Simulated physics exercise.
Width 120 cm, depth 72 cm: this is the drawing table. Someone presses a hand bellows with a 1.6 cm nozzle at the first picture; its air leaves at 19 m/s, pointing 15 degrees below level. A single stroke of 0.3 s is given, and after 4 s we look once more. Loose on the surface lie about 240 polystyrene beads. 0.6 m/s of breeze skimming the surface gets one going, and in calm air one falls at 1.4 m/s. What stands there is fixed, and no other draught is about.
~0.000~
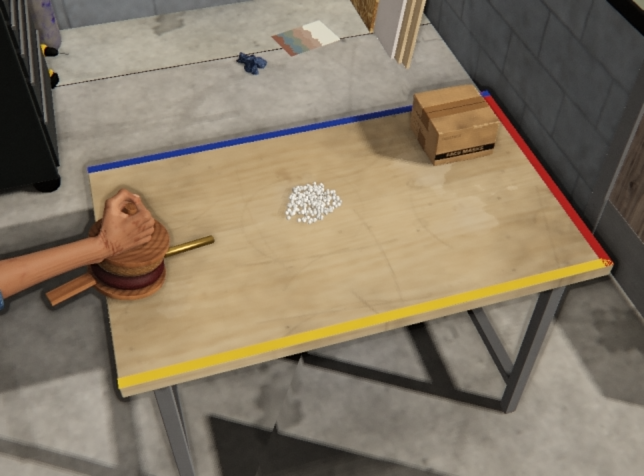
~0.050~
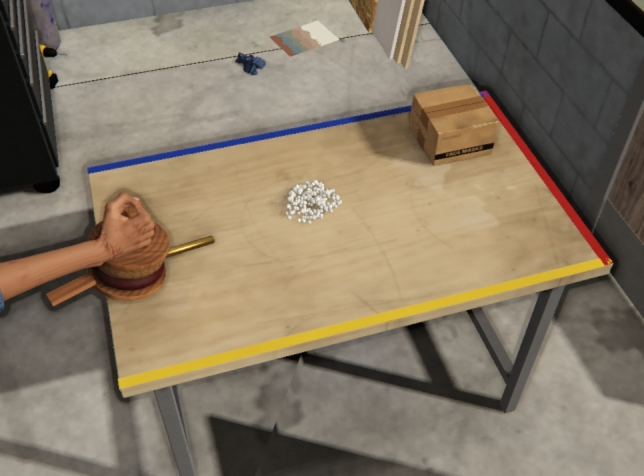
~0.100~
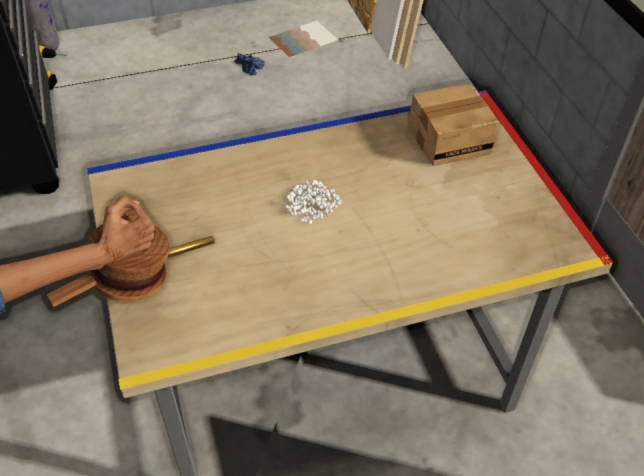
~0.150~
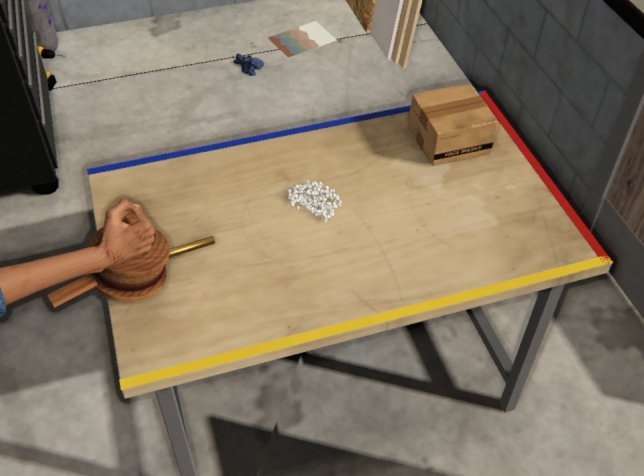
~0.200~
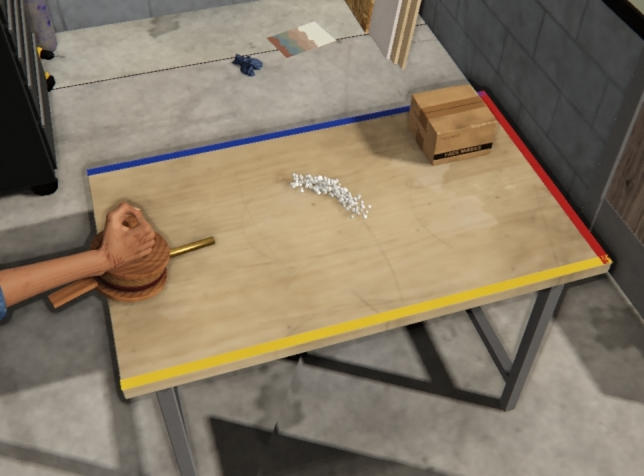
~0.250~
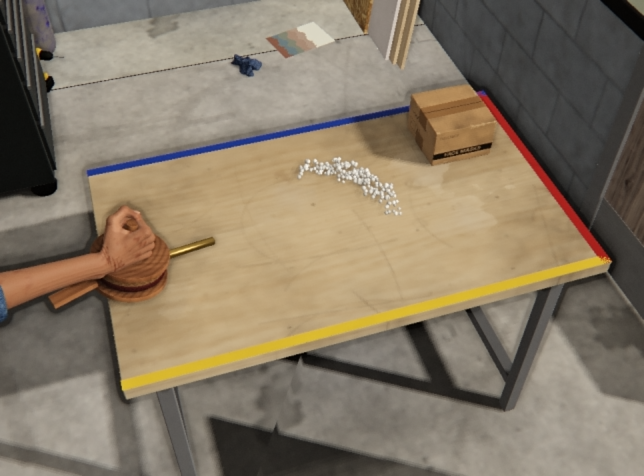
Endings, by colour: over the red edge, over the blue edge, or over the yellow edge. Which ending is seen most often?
The largest share ends at blue.
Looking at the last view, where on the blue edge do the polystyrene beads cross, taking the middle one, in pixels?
The middle crossing sits close to (379, 112) in the last picture.
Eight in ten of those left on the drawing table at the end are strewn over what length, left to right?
Looks like some 40 cm to me.
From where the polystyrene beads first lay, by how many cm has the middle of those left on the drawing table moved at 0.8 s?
Centre offset: Approx. 40 cm.
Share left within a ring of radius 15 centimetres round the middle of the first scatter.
My estimate is close to 0 percent.
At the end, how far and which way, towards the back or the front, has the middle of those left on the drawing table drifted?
Backward it went, roughly 25 cm.
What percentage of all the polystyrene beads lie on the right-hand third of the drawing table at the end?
I'd estimate around 20 per cent.
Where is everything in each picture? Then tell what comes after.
In the first frame, the middle of the polystyrene beads is near (313, 203), none has stirred yet and the mouth of the hand bellows is at (212, 239).
In the second frame, the middle of the polystyrene beads is near (311, 201), none has stirred yet, the blue edge is centred on (298, 127), the red edge is centred on (543, 168) and the yellow edge is centred on (384, 322).
In the third frame, the middle of the polystyrene beads is near (311, 201), none has stirred yet and the top of a box is at (455, 107).
In the fourth frame, the middle of the polystyrene beads is near (313, 199), the farthest in sight from the hand bellows is at (333, 191) and about 20 % have left their places.
In the fifth frame, the middle of the polystyrene beads is near (329, 188), the farthest in sight from the hand bellows is at (369, 207) and about 90 % have left their places.
In the sixth frame, the middle of the polystyrene beads is near (353, 173), the farthest in sight from the hand bellows is at (391, 186) and all have left their places.
After 0.8 s the count stands so, 53 % are over the blue edge, 12 % over the red edge and 0 % over the yellow edge; the middle of those left on the top is near (403, 129).
After 1.3 s the count stands so, 54 % are over the blue edge, 13 % over the red edge and 0 % over the yellow edge; the middle of those left on the top is near (402, 125).
After 2.2 s the count stands so, 54 % are over the blue edge, 13 % over the red edge and 0 % over the yellow edge; the middle of those left on the top is near (402, 125).
After 4.0 s, at the end, 54 % are over the blue edge, 13 % over the red edge and 0 % over the yellow edge; the middle of those left on the top is near (402, 125).
